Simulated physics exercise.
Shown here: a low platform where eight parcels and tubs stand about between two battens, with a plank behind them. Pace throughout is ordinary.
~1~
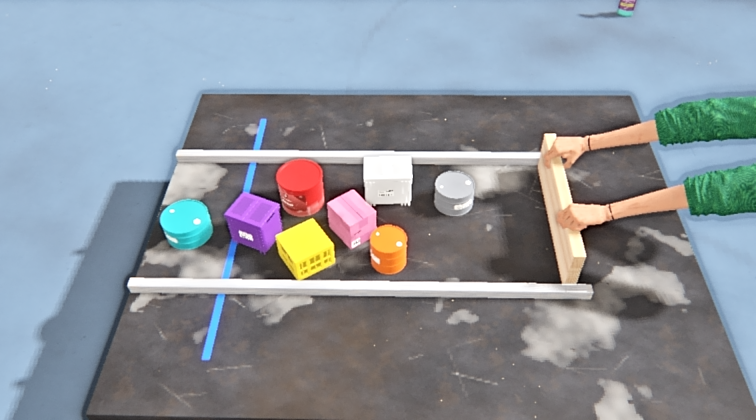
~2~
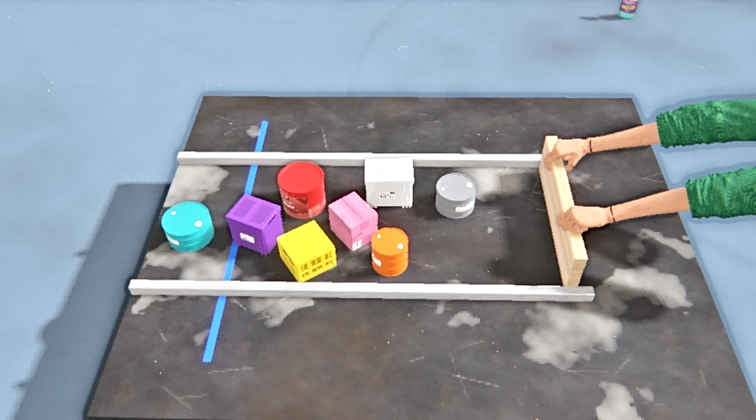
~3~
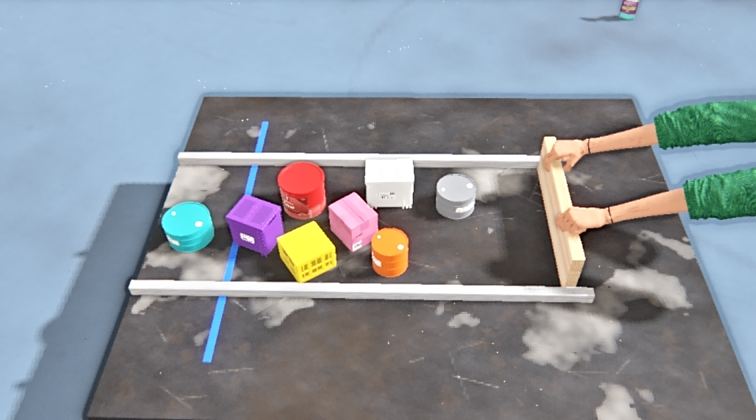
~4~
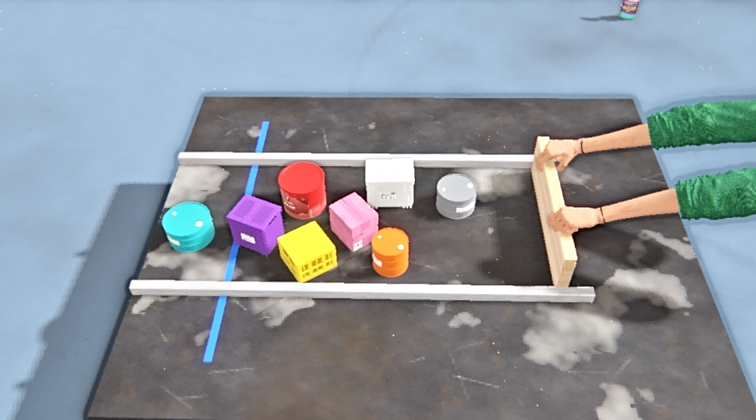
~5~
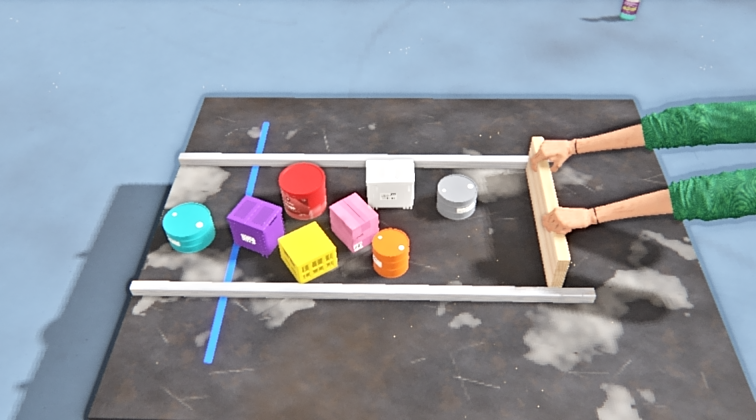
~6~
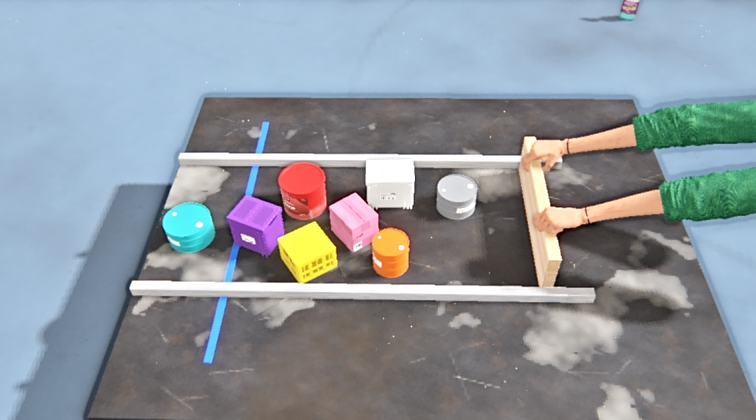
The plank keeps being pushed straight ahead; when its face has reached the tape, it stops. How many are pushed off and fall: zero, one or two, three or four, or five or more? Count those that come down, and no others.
A single one or a pair drops off.
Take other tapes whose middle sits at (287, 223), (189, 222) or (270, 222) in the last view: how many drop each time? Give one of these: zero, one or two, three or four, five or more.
Going through the places as listed, I'd say none, then five or over, then either one or two.
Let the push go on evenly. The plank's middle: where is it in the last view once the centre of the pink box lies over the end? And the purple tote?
The middle sits near (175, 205) for the first and near (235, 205) for the other.
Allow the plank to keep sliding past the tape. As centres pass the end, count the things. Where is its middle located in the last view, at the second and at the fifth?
At the first moment about (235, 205), at the next about (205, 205).
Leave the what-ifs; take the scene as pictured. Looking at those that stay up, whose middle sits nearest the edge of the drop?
The one is the purple tote.
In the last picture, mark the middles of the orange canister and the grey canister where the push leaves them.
Roughly (211, 257), and the other roughly (227, 193).
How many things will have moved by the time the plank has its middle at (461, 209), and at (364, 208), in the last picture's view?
At the first spot the count is 1, and at the second it is 6.
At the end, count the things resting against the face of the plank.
That number would be 3.
Soon after, none off yet; turquoise canister at rest near (189, 228); purple tote at rest near (257, 227); red pail at rest near (304, 192).
After that, none off yet; turquoise canister at rest near (189, 228); purple tote at rest near (257, 227); red pail displaced a little near (298, 194).
And then, none off yet; turquoise canister displaced a little near (164, 227); purple tote displaced about its own width near (211, 223); red pail displaced about its own width near (236, 197).
In the end, the number that fall off is one or two; gone, turquoise canister.
